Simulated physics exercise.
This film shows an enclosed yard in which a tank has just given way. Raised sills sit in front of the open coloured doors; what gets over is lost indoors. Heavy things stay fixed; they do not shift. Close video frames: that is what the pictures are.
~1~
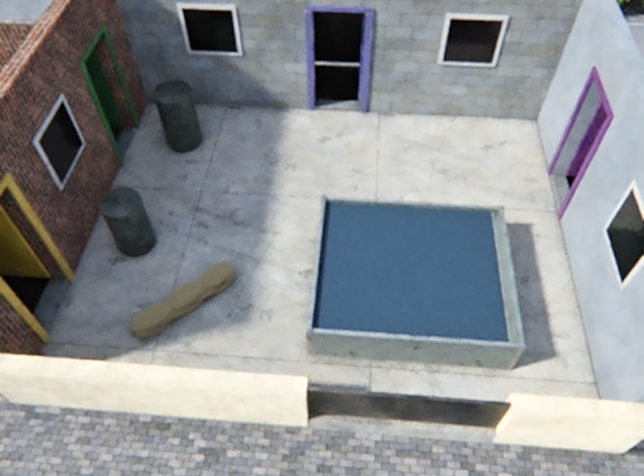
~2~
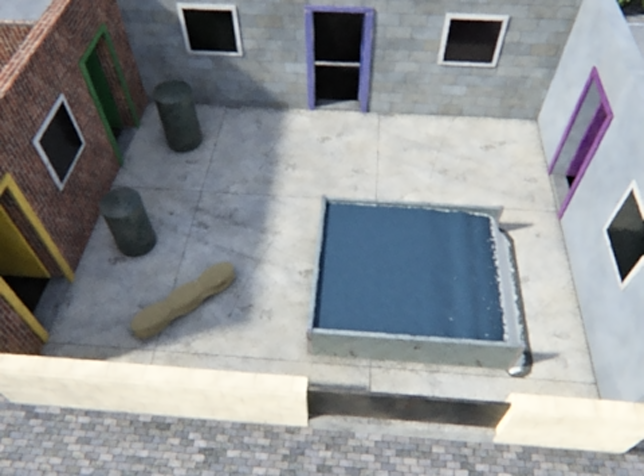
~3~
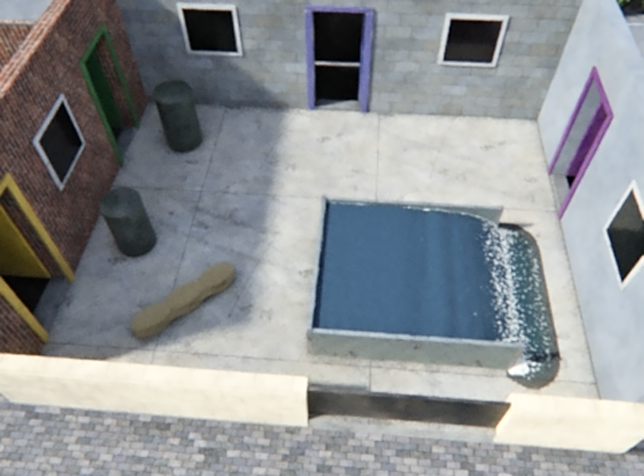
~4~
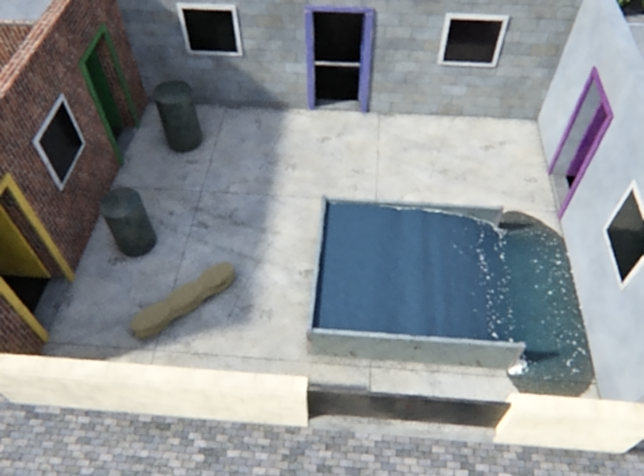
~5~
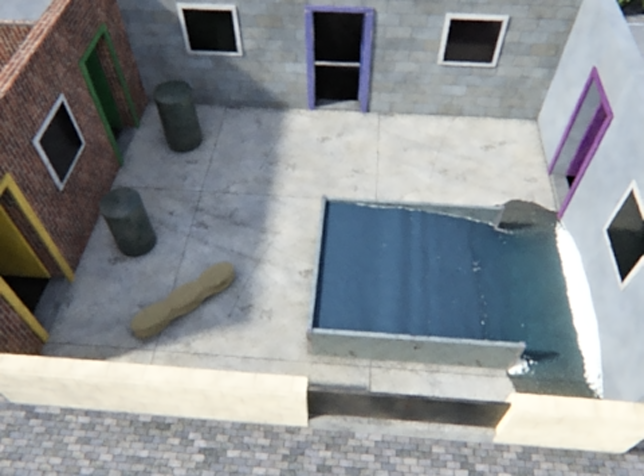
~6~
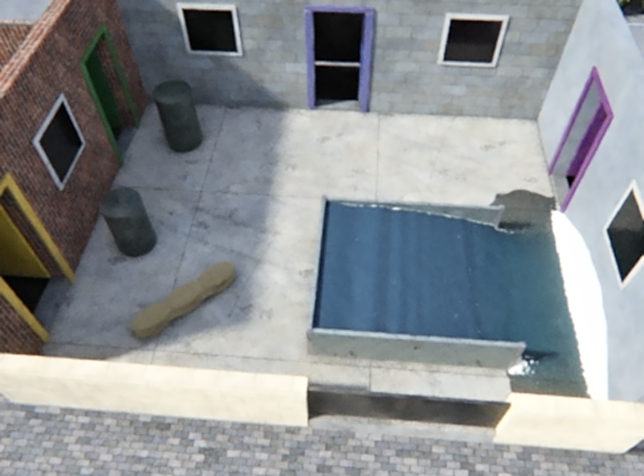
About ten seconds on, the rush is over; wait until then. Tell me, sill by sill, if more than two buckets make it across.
At the end, the yellow door stays inside what's allowed there, the green door goes beyond what's allowed there, the blue door stays inside what's allowed there, the purple door goes beyond what's allowed there.
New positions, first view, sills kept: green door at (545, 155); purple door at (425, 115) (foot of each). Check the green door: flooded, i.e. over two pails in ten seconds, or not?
Here the green door exceeds it.
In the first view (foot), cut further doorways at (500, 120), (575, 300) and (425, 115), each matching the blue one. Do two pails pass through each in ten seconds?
In order: Exceeds it, exceeds it, falls short.
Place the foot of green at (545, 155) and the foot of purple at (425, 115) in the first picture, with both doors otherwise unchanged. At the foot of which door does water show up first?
That's the green-painted one.
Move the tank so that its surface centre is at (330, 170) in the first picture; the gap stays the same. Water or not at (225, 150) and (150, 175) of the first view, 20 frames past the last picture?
Unflooded and unflooded.
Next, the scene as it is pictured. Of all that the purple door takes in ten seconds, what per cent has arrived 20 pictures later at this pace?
The figure is near 65 per cent.
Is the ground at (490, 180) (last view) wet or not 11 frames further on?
That spot would be soaked.
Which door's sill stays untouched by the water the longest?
Looks like the green door.
A moment on, water covers 15 % of the floor; the yellow door not reached, the green door not reached, the blue door not reached, the purple door under two buckets in.
Next, water covers 25 % of the floor; the yellow door not reached, the green door not reached, the blue door not reached, the purple door under two buckets in.
Then, water covers 40 % of the floor; the yellow door not reached, the green door not reached, the blue door wet at the sill, nothing in, the purple door over two buckets in.
Later, water covers 90 % of the floor; the yellow door under two buckets in, the green door wet at the sill, nothing in, the blue door wet at the sill, nothing in, the purple door over two buckets in.
In the end, water covers 95 % of the floor; the yellow door under two buckets in, the green door over two buckets in, the blue door wet at the sill, nothing in, the purple door far over two buckets in.
